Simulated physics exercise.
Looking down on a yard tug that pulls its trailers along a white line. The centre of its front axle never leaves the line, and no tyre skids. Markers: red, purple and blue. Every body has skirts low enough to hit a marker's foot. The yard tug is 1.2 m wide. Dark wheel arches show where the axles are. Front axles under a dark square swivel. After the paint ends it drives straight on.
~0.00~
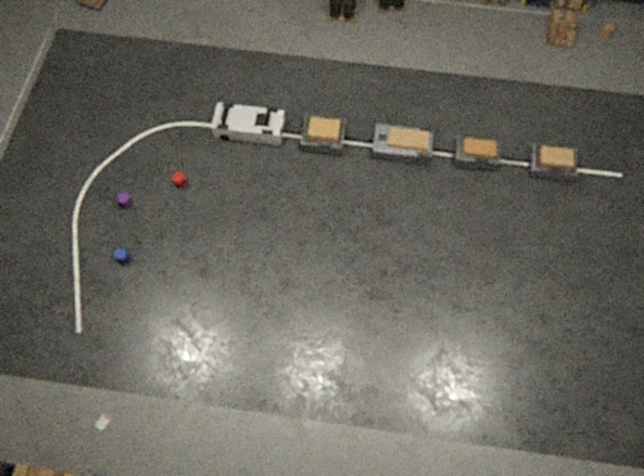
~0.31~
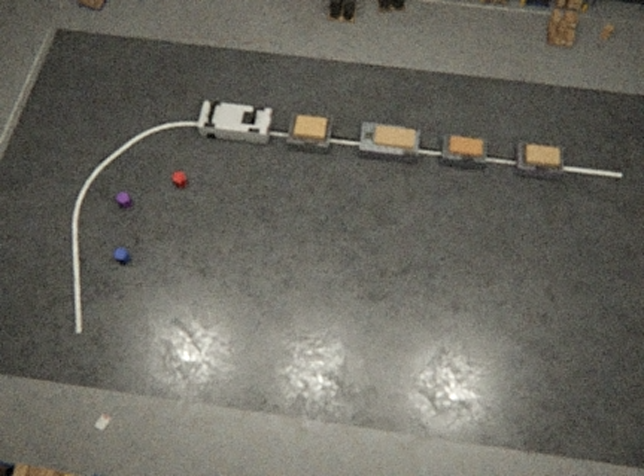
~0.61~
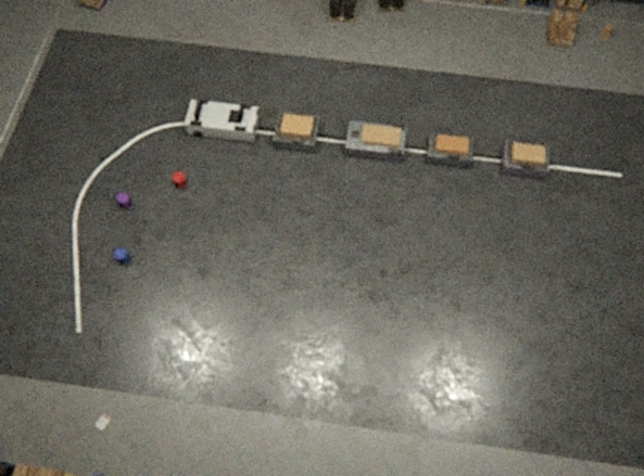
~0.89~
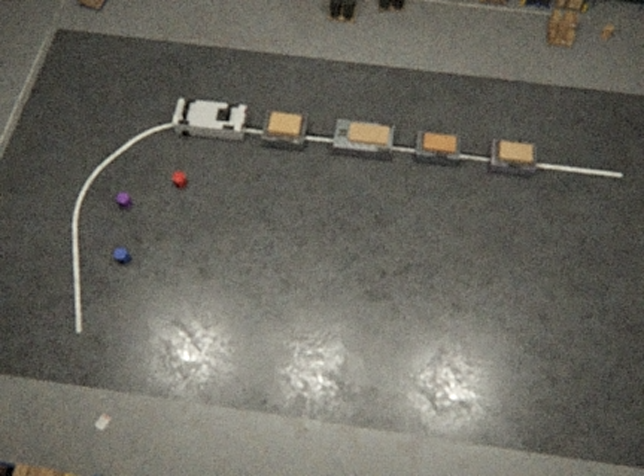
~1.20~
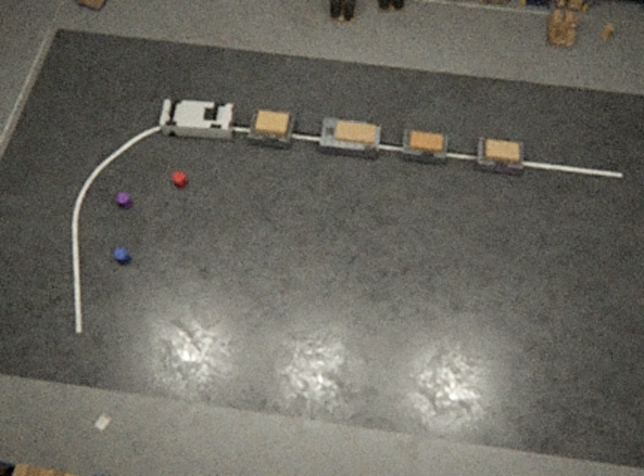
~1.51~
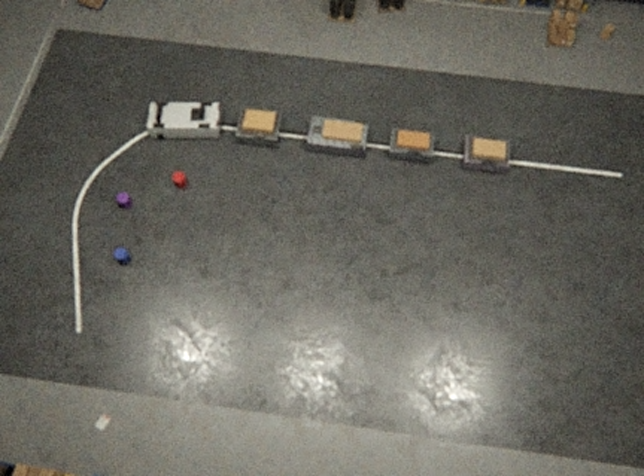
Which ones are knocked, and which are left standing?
The red one stays untouched; the purple one takes a hit; the blue one stays untouched.
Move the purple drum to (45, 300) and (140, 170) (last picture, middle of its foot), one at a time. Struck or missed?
First clear, second struck.
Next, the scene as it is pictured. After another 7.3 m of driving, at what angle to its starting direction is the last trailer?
About 0°.
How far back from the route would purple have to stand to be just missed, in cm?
About: Purple 60.
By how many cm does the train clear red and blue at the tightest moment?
Red 60, blue 10.
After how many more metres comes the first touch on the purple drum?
About 11.0 m.
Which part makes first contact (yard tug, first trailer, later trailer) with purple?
Purple: One further back.
After 8.0 s, the last axle is at (244, 124) of the last picture, 15 cm off the line; the second trailer has hit purple.
After 10.5 s, the last axle is at (152, 154) of the last picture, 140 cm off the line; red has been passed with 60 cm to spare.
After 13.3 s, the last axle is at (93, 254) of the last picture, 75 cm off the line; blue has been passed with 10 cm to spare.
After 15.8 s, the last axle is at (80, 371) of the last picture, 15 cm off the line; 1 of 3 struck in all.
